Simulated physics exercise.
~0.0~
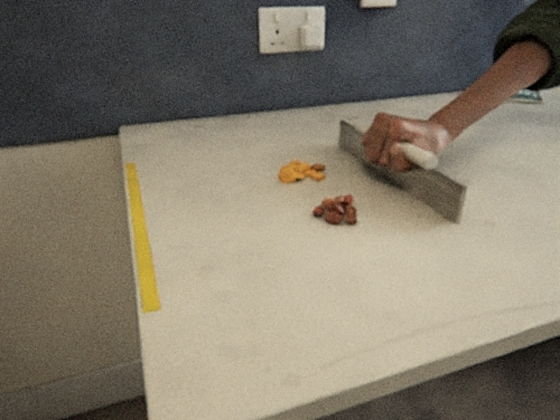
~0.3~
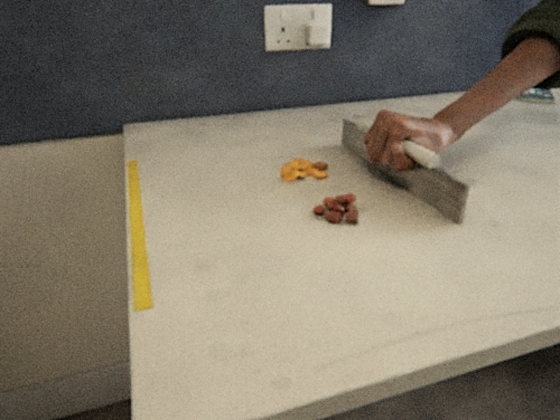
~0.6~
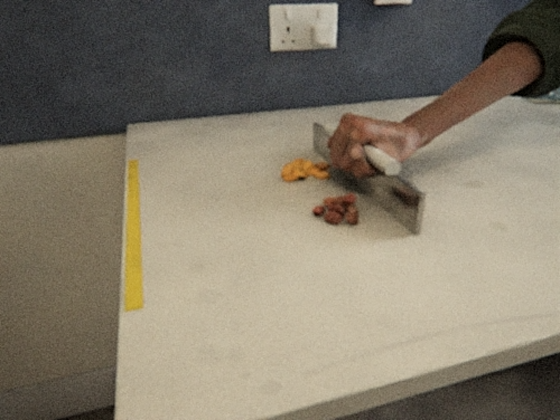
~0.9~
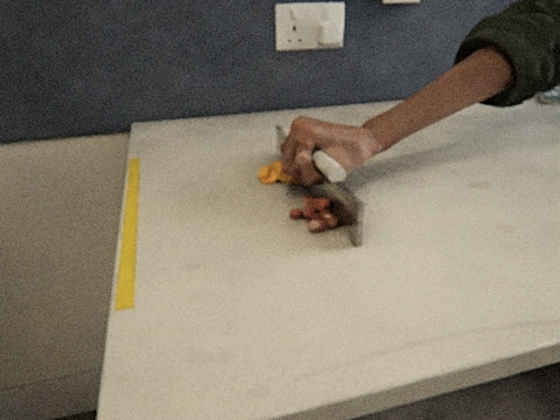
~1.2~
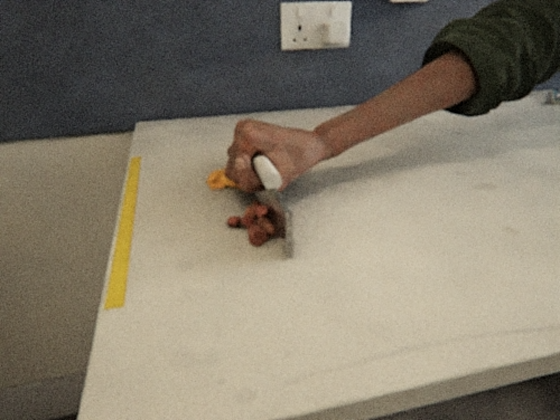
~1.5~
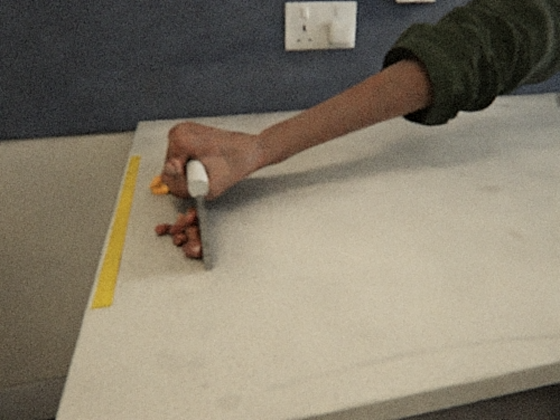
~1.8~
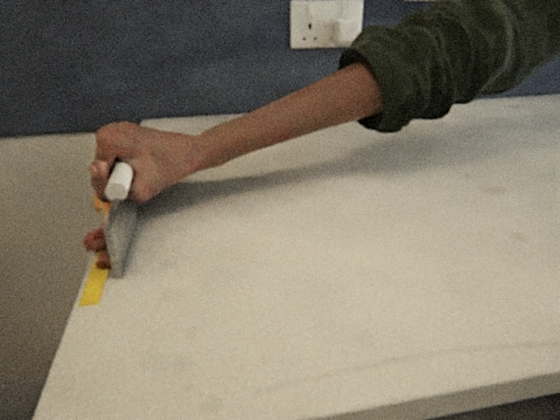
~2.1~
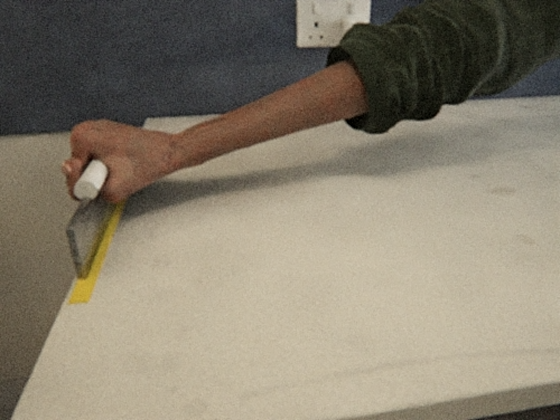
Hand with a scraper pushing small orange and reddish-brown piles left across a white table and over its taped end.
